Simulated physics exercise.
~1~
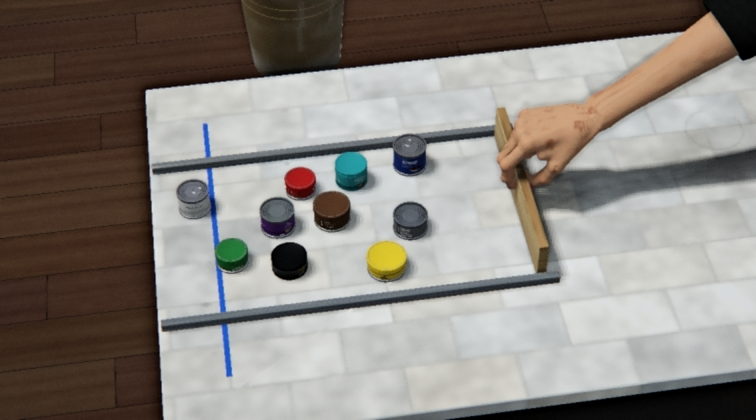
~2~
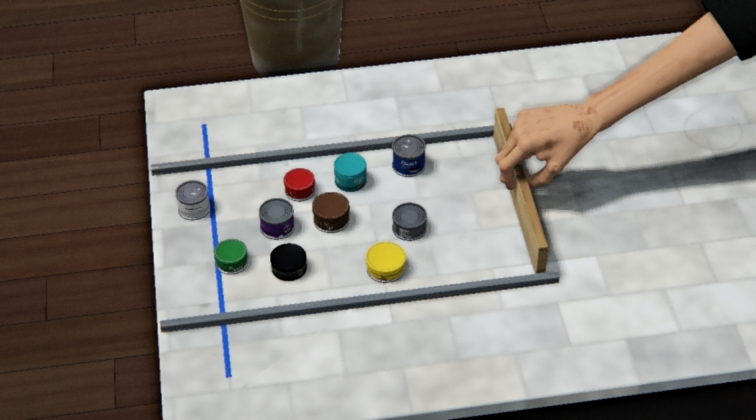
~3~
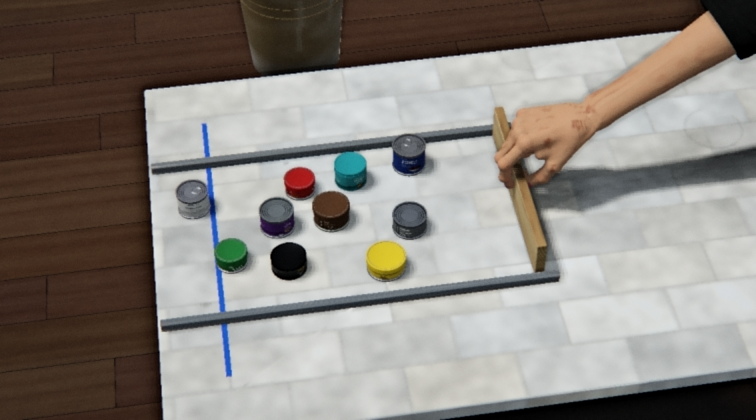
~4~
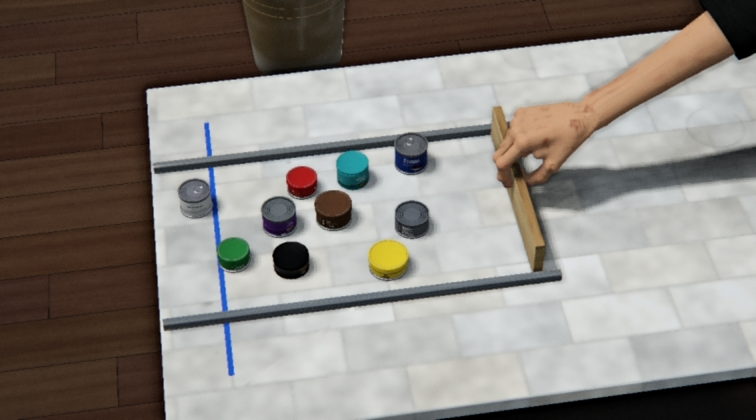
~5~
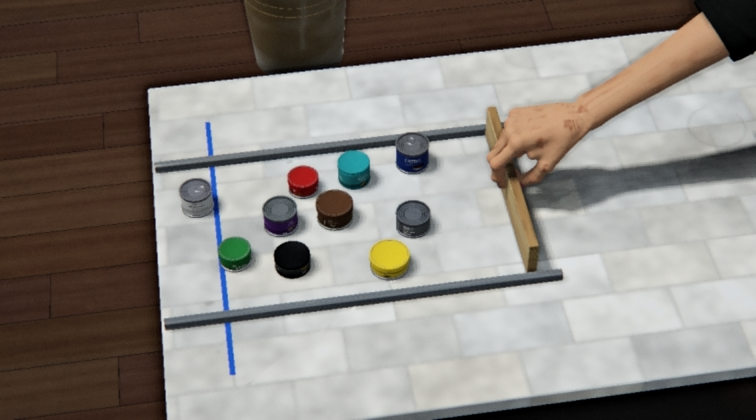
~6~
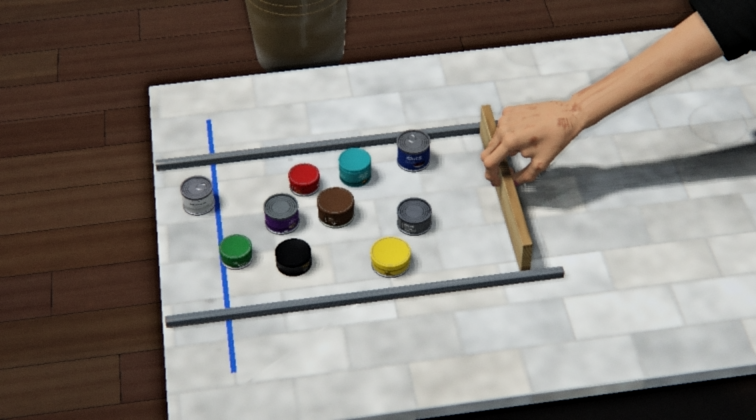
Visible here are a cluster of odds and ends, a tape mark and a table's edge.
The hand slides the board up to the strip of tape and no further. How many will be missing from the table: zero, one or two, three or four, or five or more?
Once it stops, the band for pieces knocked off is one to two, pretty clearly.
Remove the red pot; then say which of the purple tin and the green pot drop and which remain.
Well, the purple tin is still there while the green pot goes off the edge.
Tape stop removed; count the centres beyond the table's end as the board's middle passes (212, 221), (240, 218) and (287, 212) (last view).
Respectively 1, 0 and 0.
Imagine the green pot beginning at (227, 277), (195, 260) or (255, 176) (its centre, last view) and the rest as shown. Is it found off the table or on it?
Going through the places in order, it keeps its spot, it ends up falling, and it keeps its spot.
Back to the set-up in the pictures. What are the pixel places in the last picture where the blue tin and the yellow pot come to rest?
Near (197, 169) and (205, 286).
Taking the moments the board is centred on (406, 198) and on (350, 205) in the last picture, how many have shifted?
Tally: 3; 6.
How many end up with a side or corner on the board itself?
That would be 5 of them.
Early on, none off yet; white tin at rest near (198, 195); green pot at rest near (236, 252); purple tin at rest near (282, 214).
A while later, none off yet; white tin moving near (193, 194); green pot travelled about its own width near (198, 251); purple tin travelled well along near (222, 230).
Finally, the number that fall off is one or two; lost, green pot.
